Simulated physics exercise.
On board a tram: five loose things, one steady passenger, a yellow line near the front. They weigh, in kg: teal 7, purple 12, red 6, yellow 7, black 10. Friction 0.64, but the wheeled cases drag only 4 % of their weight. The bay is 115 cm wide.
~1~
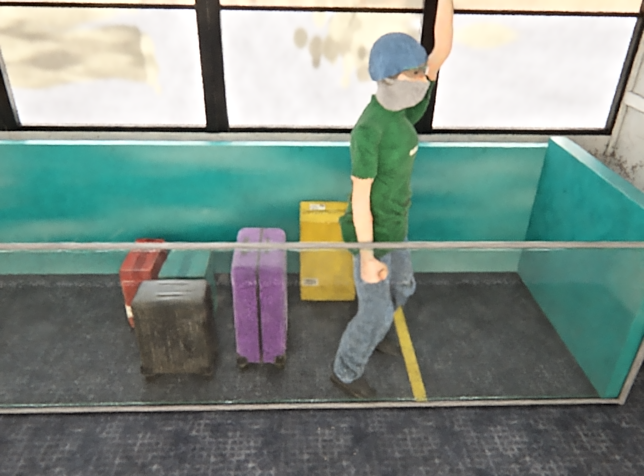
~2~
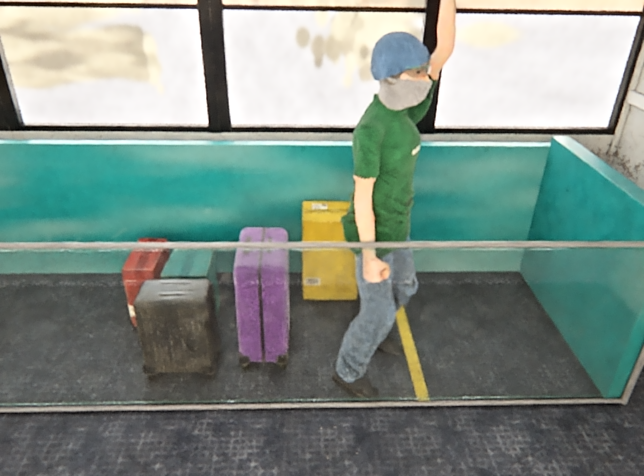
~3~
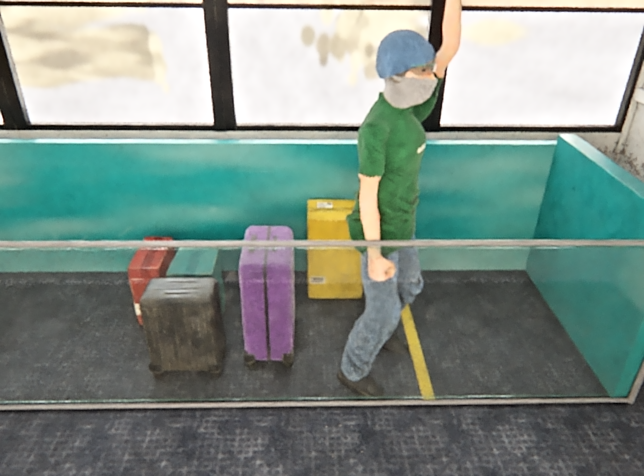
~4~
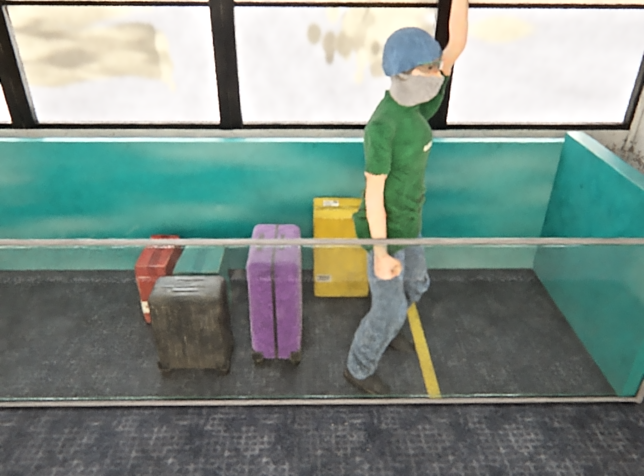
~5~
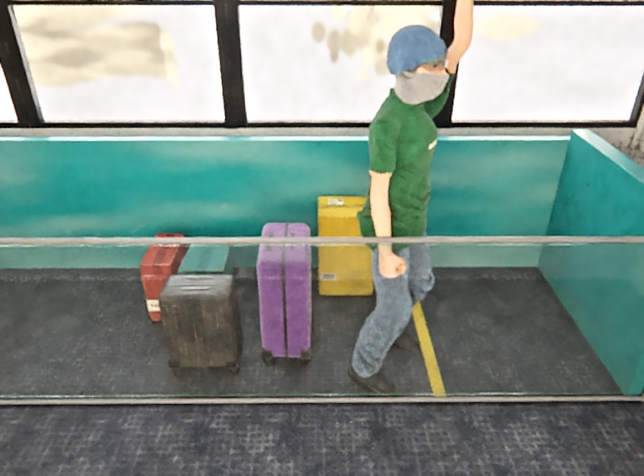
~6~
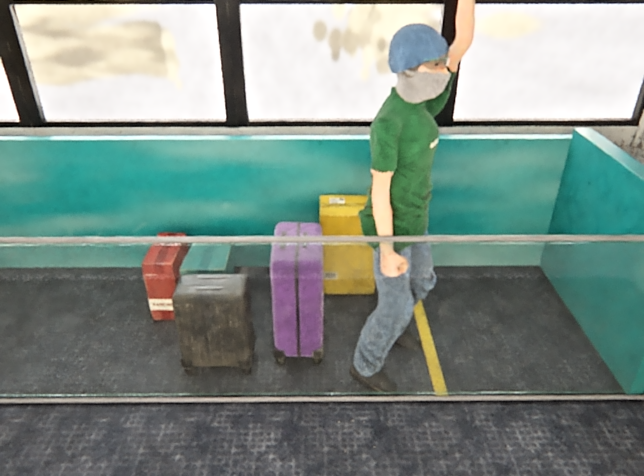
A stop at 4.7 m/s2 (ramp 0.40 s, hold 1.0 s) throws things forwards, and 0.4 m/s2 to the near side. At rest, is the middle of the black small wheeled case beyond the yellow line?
The black small wheeled case rests short of the yellow line.
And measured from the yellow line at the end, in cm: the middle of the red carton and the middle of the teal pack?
Red carton 120 short, teal pack 80 short.
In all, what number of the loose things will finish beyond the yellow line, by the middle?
In all, 0.
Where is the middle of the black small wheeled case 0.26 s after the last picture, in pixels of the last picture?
At about (284, 328).
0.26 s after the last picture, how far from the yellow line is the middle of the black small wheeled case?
About 75 cm short of it.
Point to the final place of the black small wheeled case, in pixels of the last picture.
At about (316, 343).
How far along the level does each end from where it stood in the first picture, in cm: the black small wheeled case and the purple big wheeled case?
Black small wheeled case 60, purple big wheeled case 45.
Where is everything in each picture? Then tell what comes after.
Black small wheeled case (177, 331), yellow tall bag (328, 251), in the first picture.
Black small wheeled case (180, 330), yellow tall bag (330, 251), in the second picture.
Black small wheeled case (185, 329), yellow tall bag (335, 249), in the third picture.
Black small wheeled case (193, 327), yellow tall bag (341, 248), in the fourth picture.
Black small wheeled case (204, 325), yellow tall bag (346, 246), in the fifth picture.
Black small wheeled case (216, 325), yellow tall bag (347, 245), in the sixth picture.
Then, 0.26 s after the last picture the black small wheeled case is 77 cm short of the yellow line, tilted 0°, near (284, 328) in the last picture's view.
Then, 0.66 s after the last picture the black small wheeled case is 63 cm short of the yellow line, tilted 0°, near (312, 343) in the last picture's view.
Then, 1.16 s after the last picture the black small wheeled case is 61 cm short of the yellow line, tilted 0°, near (316, 343) in the last picture's view; the yellow tall bag 42 cm short of the yellow line, tilted 0°.
In the final state, teal pack stops short of the yellow line; purple big wheeled case stops short of the yellow line; red carton stops short of the yellow line; yellow tall bag stops short of the yellow line; black small wheeled case stops short of the yellow line.
